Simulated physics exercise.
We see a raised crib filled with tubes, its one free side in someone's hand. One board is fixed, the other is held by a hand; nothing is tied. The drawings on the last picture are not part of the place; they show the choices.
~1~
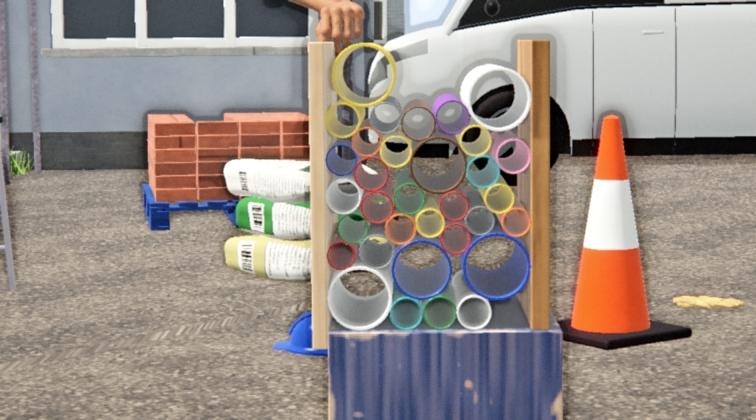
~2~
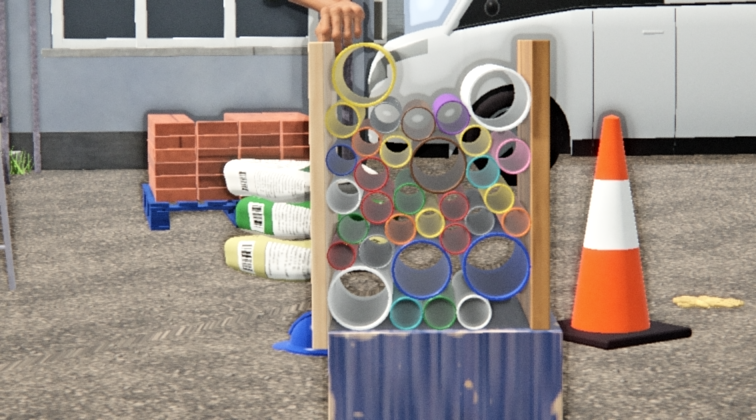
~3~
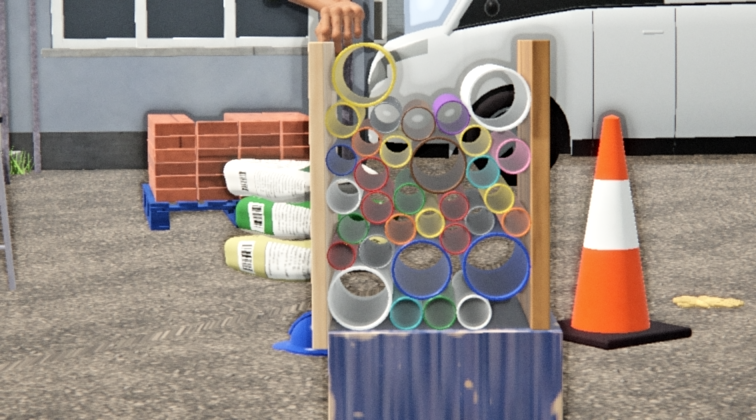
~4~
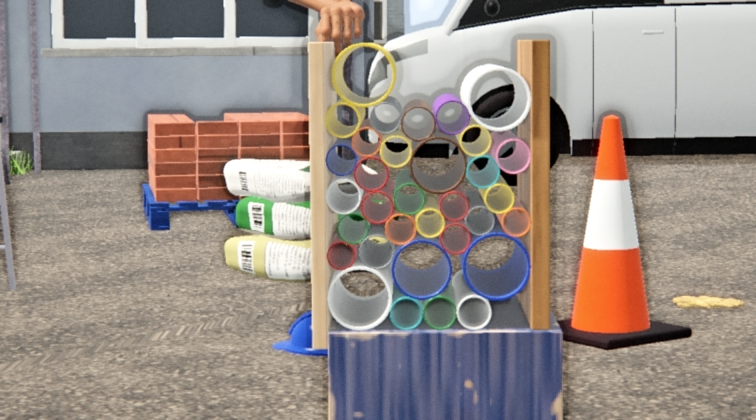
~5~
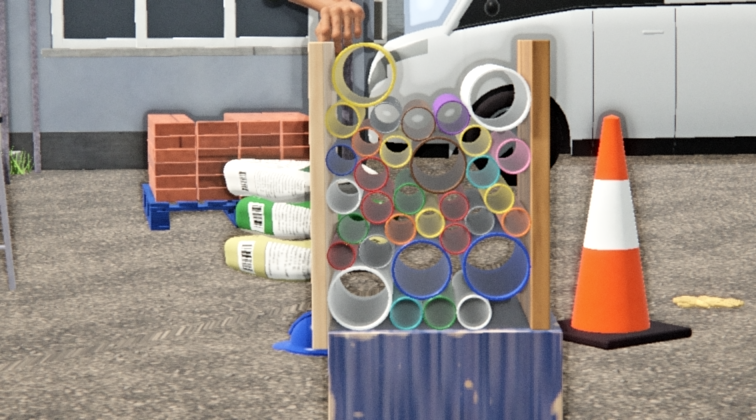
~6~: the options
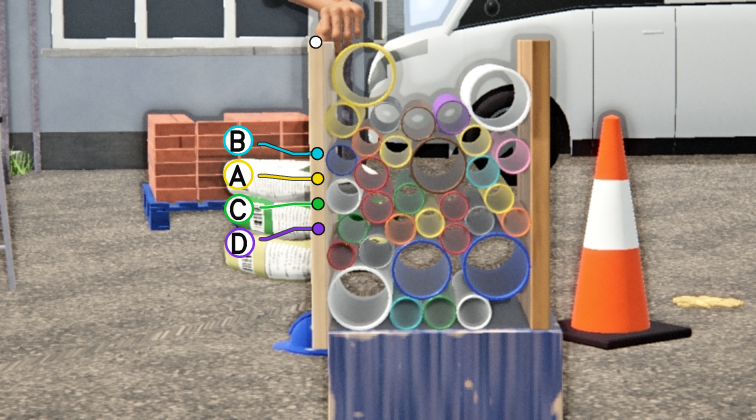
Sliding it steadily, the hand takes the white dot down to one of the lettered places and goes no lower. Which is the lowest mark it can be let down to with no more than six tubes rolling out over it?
At most to C.
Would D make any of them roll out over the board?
At D: Yes.
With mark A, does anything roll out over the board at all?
Yes.
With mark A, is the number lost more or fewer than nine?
It loses fewer than nine.
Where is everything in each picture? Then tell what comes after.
Side board (325, 185); a white tube (360, 298); a red tube (341, 256), in the first frame.
A red tube (341, 256); a red tube (455, 239), in the second frame.
A green tube (410, 199); a brown tube (439, 166), in the third frame.
A turquoise tube (483, 172); a yellow tube (476, 141), in the fourth frame.
Side board (325, 185); a white tube (360, 298); a red tube (341, 256), in the fifth frame.
On the marked copy, A at (318, 179); B at (318, 154); C at (318, 204); D at (319, 229); the white dot at (316, 42).
Following C. Soon after the start, top of the board (325, 110).
Later, top of the board (326, 186).
In the end, top of the board (326, 203), five out over the board.
As for the rest, A five out over the board; B two out over the board; D more than six out over the board.
